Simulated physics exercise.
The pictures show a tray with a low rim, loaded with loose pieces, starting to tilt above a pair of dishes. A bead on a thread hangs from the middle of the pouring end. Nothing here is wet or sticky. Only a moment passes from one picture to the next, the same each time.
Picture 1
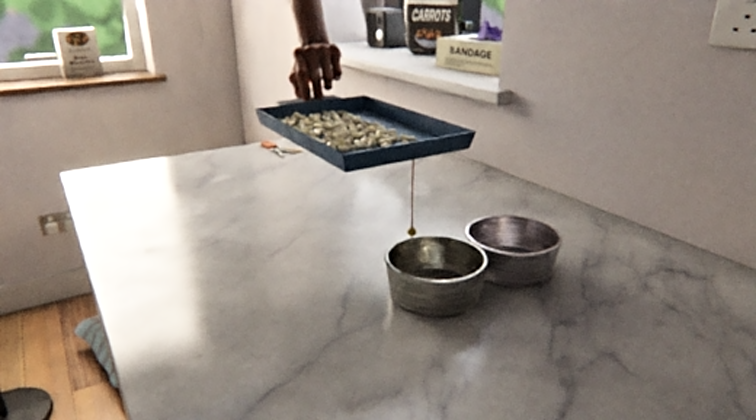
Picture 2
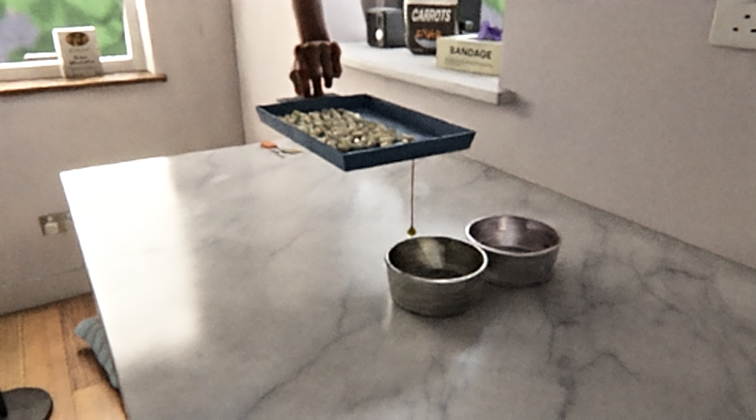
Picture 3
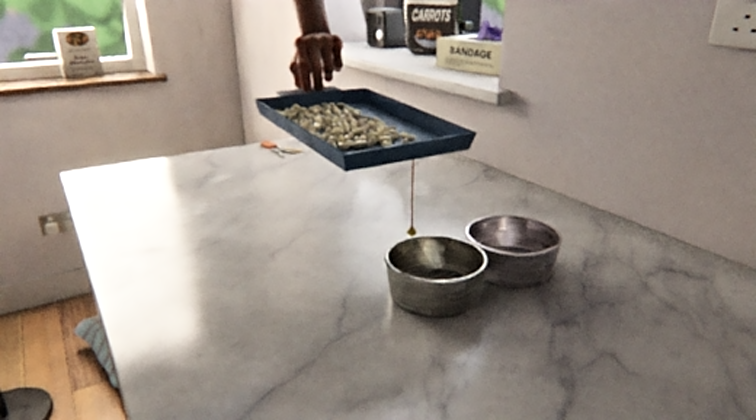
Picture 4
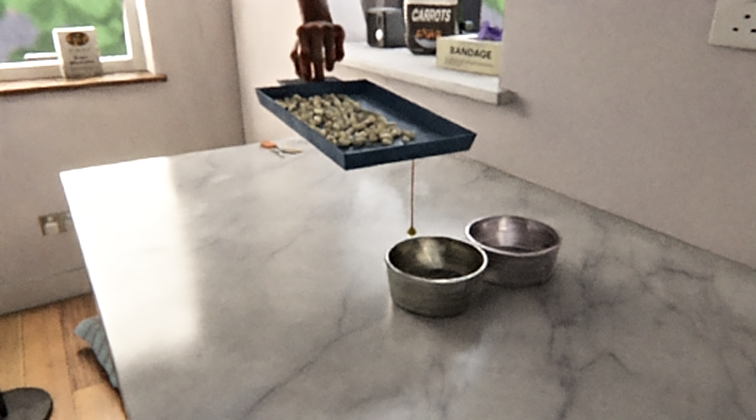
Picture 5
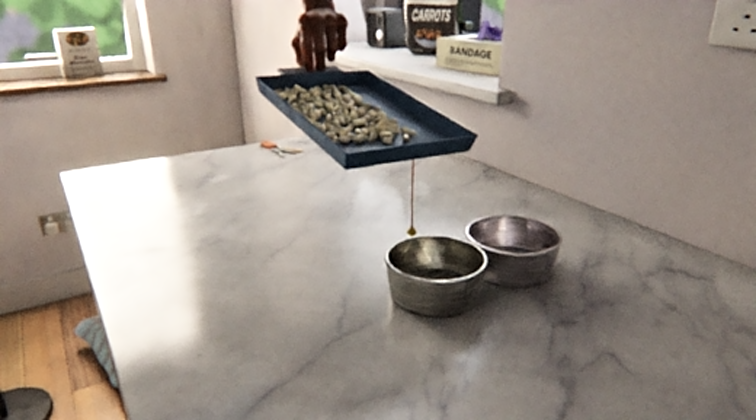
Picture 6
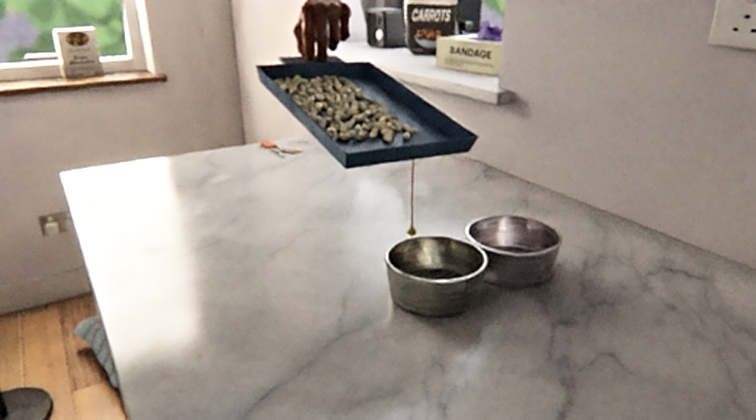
We see a hand behind a blue tray of small pale pieces above two metal bowls on a marble surface; the tray's far side gradually rises, tilting it slightly toward the front right, while a bead hangs from its near edge.
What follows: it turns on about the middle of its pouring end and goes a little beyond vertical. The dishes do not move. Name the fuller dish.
Fuller: The left-hand dish.
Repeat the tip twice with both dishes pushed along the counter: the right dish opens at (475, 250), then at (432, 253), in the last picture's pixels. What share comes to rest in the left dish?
Roughly 20 per cent, and 0 per cent.
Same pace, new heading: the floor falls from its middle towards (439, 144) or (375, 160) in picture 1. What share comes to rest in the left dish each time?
Near 20 % and 20 %.
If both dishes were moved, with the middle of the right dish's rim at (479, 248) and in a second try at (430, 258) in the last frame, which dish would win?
The first try: The right one. The second: The dish on the right.
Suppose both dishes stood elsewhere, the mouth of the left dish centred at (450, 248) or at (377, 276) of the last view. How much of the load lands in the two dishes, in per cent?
About 80 and 90 per cent.
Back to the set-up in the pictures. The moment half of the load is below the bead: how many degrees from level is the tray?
At about 105°.
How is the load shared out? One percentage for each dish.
For the left dish some 60 %, for the right dish some 30 %.
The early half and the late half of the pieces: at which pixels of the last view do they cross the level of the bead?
At about (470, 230), then at (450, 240).
Soon after the last picture, tray tipped steeply; all on the tray.
A little later, tray tipped right over; nearly all on the tray; a small part in the left dish; a stray few in the right dish; a stray few in the air.
Later still, tray tipped past a quarter turn; about half in the left dish; about a quarter in the right dish; about a quarter outside both.
At rest, tray tipped past a quarter turn; about half in the left dish; about a quarter in the right dish; about a quarter outside both.
